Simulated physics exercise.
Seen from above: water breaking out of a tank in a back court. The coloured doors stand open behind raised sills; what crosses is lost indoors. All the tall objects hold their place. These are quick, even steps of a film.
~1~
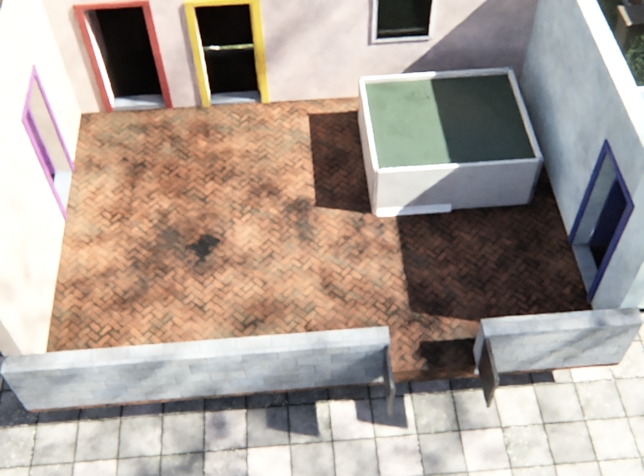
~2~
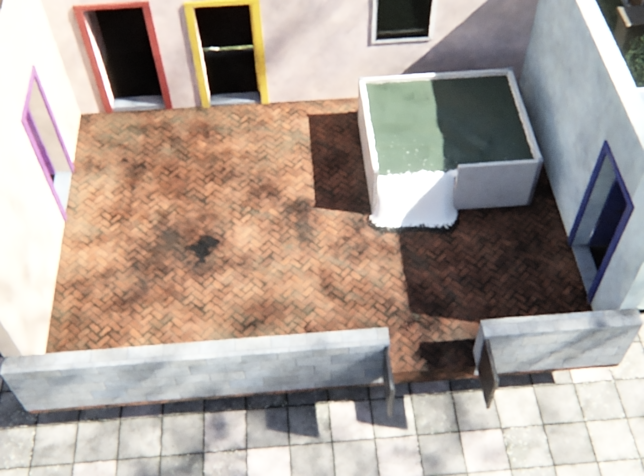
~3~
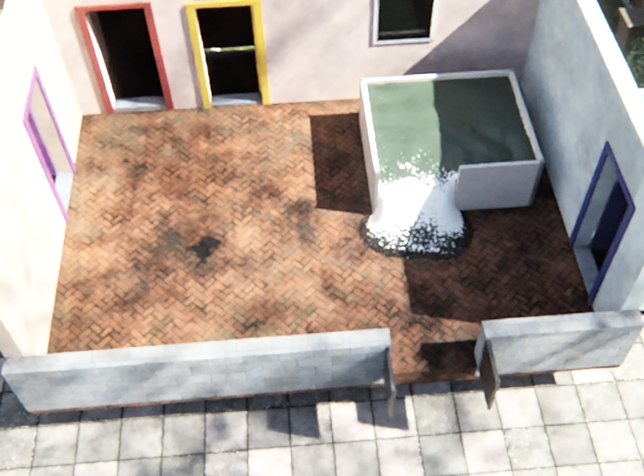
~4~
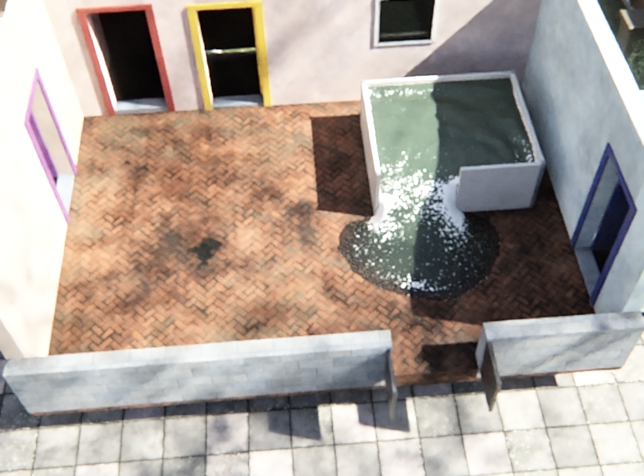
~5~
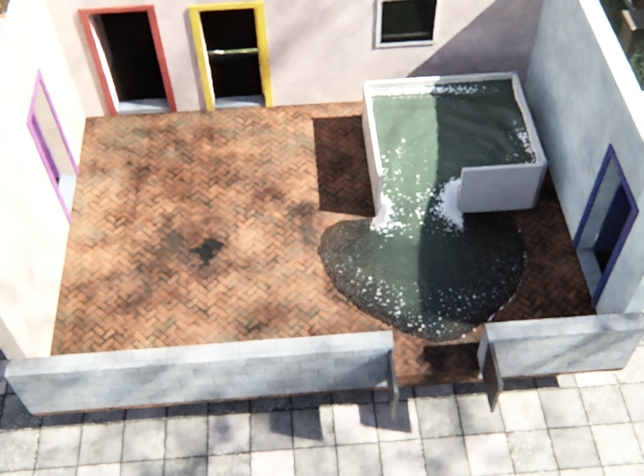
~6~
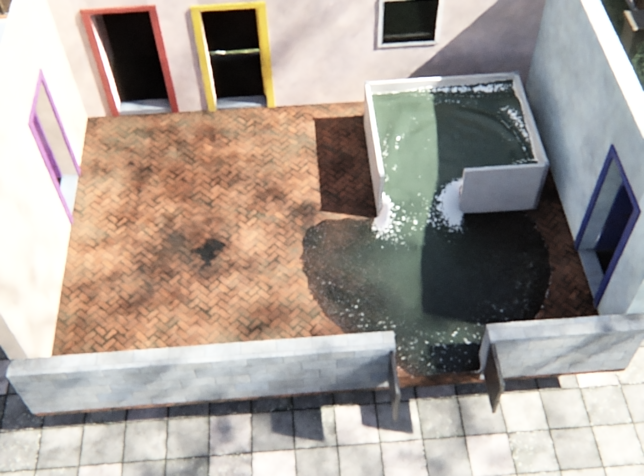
The footage shows a brick-paved court with coloured doorways, seen from above, where still water in a pale tank pours through a gap in its front side, spreading across the paving to the opening in the low front wall.
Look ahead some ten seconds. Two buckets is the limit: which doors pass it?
In the end: The blue door lets in a lot; the yellow door admits no more than that; the red door admits no more than that; the purple door admits no more than that.
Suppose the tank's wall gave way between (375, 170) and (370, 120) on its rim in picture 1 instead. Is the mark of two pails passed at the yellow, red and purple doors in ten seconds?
The yellow one goes over; the red one lets more in; the purple one goes over.
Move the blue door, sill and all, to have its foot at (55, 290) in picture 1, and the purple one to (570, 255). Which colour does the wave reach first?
The purple-painted one.
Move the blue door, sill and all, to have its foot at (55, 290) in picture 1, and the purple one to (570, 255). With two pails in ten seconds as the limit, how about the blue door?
In short: Blue floods.
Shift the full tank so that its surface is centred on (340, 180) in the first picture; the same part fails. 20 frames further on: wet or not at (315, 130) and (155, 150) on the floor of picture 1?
One after the other: No water, under water.
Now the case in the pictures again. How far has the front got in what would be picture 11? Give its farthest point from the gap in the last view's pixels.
Near (237, 371).
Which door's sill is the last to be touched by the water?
Last comes the door marked yellow.
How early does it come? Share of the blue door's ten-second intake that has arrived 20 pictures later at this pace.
Close to 40 %.
A moment on, water covers 30 % of the floor; the blue door wet at the sill, nothing in, the yellow door not reached, the red door not reached, the purple door not reached.
Next, water covers 40 % of the floor; the blue door under two buckets in, the yellow door not reached, the red door not reached, the purple door not reached.
Then, water covers 50 % of the floor; the blue door over two buckets in, the yellow door not reached, the red door not reached, the purple door not reached.
Later, water covers 80 % of the floor; the blue door over two buckets in, the yellow door wet at the sill, nothing in, the red door wet at the sill, nothing in, the purple door wet at the sill, nothing in.
In the end, water covers 95 % of the floor; the blue door over two buckets in, the yellow door wet at the sill, nothing in, the red door wet at the sill, nothing in, the purple door wet at the sill, nothing in.
